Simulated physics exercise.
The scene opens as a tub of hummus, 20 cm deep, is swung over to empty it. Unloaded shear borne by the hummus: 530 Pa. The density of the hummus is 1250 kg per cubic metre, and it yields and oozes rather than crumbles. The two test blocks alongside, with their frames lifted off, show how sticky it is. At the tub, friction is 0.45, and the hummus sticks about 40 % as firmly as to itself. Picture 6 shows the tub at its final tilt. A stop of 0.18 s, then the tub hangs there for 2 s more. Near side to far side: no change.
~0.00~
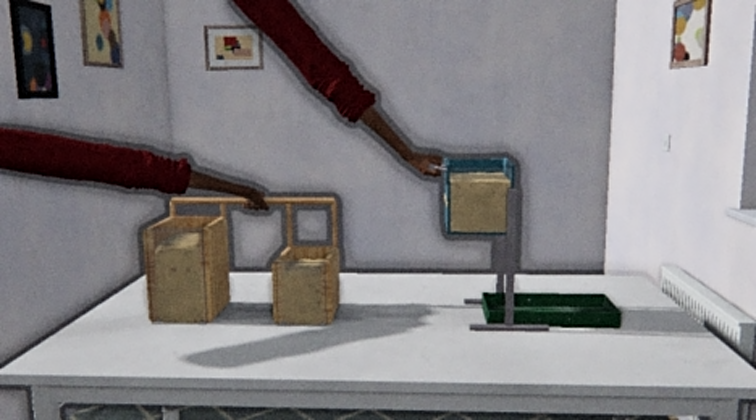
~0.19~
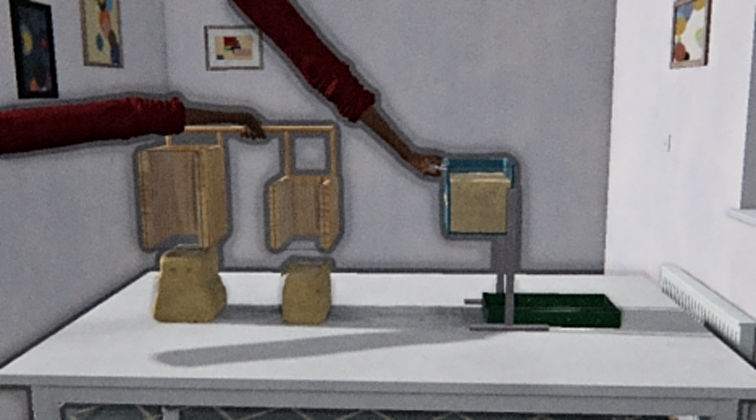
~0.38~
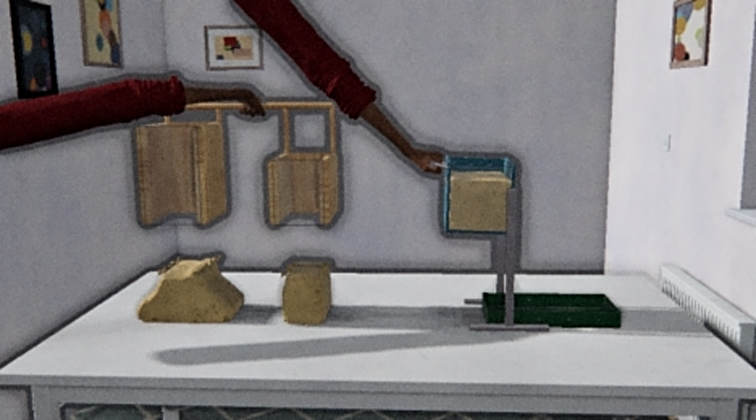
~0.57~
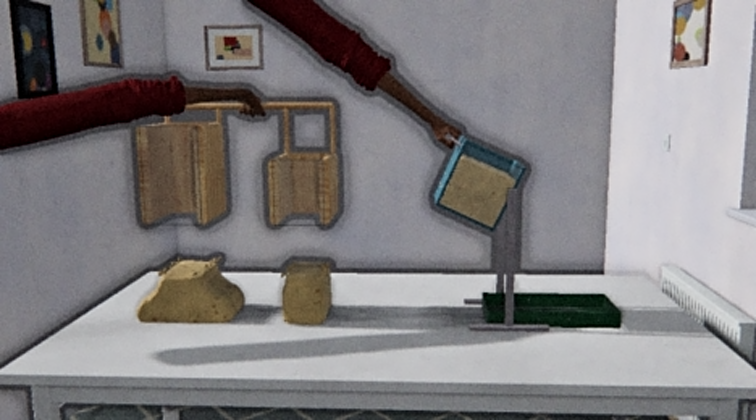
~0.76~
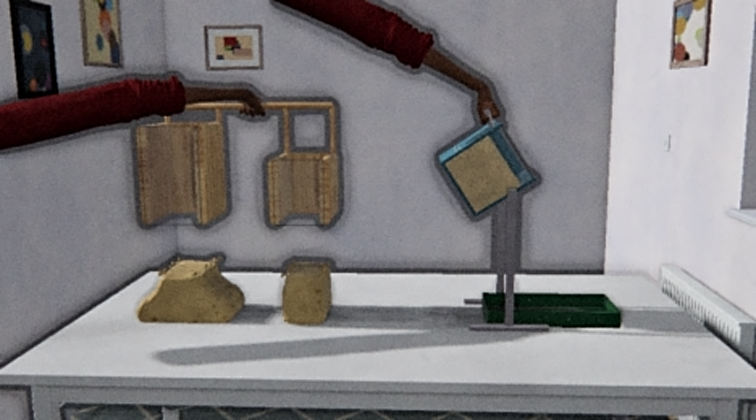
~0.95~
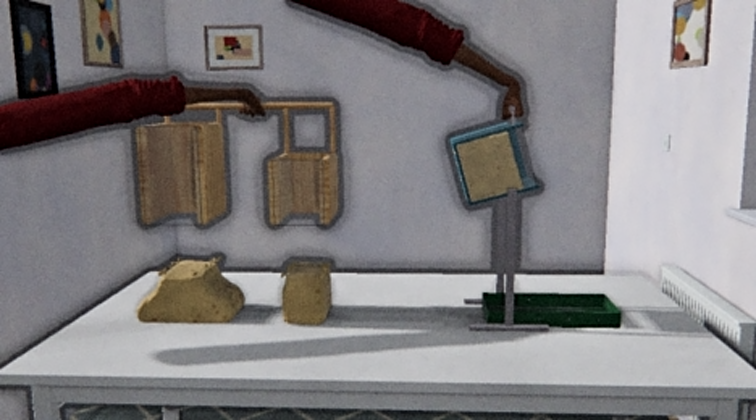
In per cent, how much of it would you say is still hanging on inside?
I would say around 100 percent.
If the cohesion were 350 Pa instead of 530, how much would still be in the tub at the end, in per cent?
That comes out at roughly 100 %.
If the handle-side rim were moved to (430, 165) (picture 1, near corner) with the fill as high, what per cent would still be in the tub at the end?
In that case close to 100 %.
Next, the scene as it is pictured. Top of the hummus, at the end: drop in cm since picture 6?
The top ends up some 0 cm below its level in the last picture.
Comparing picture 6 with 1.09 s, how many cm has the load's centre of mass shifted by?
The change is near 0 cm.
After 1.09 s, the tub is at 75 degrees and holds 100 %.
After 1.26 s, the tub is at 75 degrees and holds 100 %.
After 1.43 s, the tub is at 75 degrees and holds 100 %.
After 1.60 s, the tub is at 75 degrees and holds 100 %.
After 2.95 s, the tub is at 75 degrees and holds 100 %.
